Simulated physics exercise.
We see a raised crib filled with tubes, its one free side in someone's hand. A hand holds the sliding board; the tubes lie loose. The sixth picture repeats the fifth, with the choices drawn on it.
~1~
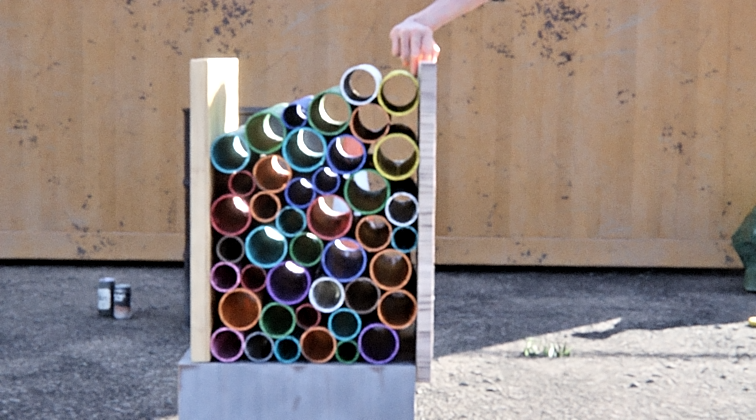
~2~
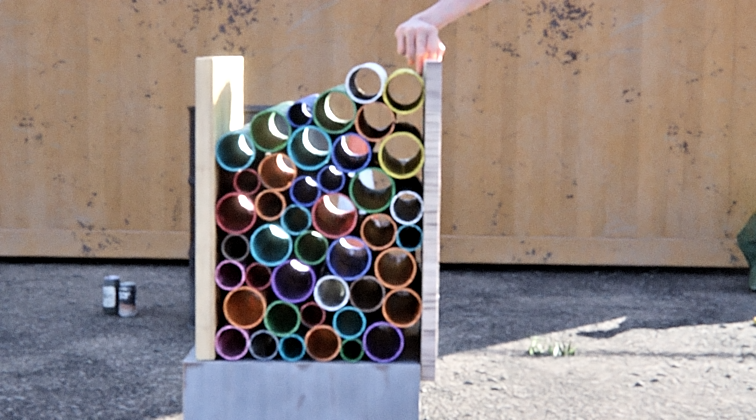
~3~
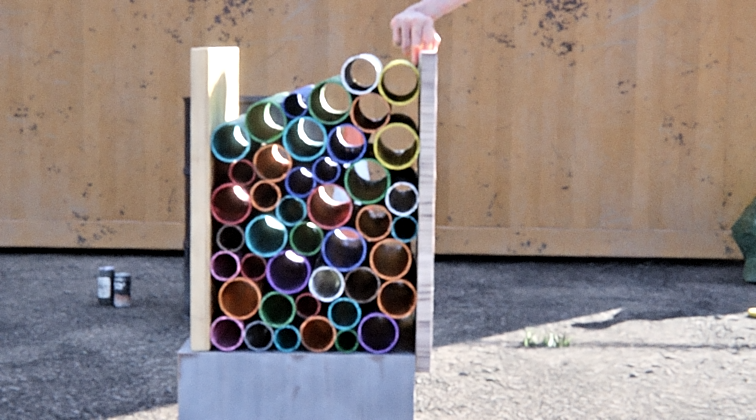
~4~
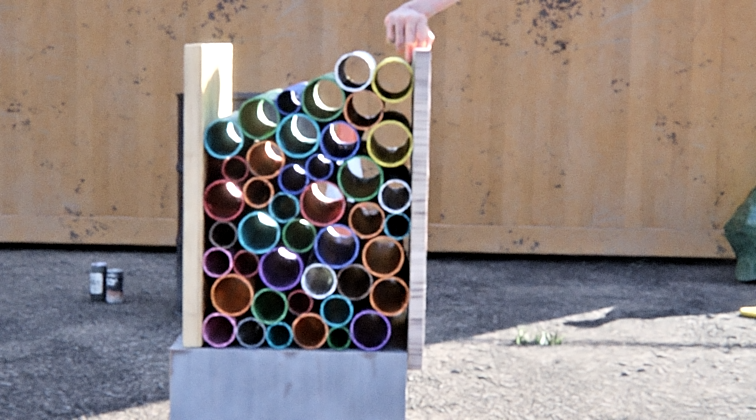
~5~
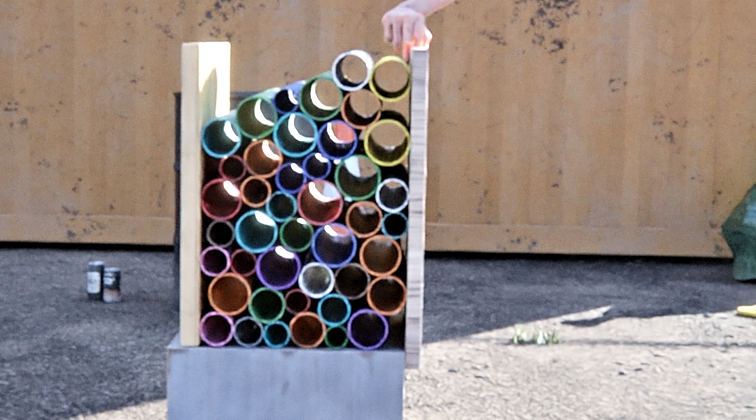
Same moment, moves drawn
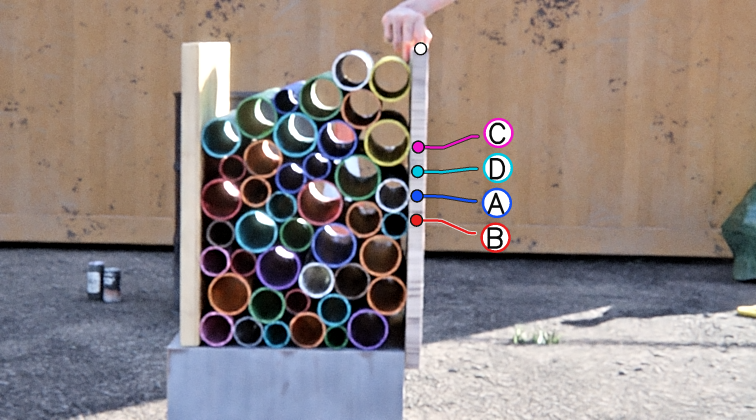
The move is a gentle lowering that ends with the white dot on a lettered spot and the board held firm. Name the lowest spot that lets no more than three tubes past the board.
Slide it to D.
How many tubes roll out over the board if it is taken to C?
At C the number is one.
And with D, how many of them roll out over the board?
It comes to one.
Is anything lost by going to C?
At C: Yes.
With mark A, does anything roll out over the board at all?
At A: Yes.
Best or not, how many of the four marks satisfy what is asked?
Two of the four.
On the copy, A at (417, 196); B at (417, 220); C at (418, 147); D at (418, 172); the white dot at (421, 49).
On D. First, top of the board (411, 105).
Then, top of the board (410, 168).
Finally, top of the board (410, 171), one out over the board.
By contrast, A four out over the board; B more than three out over the board; C one out over the board.
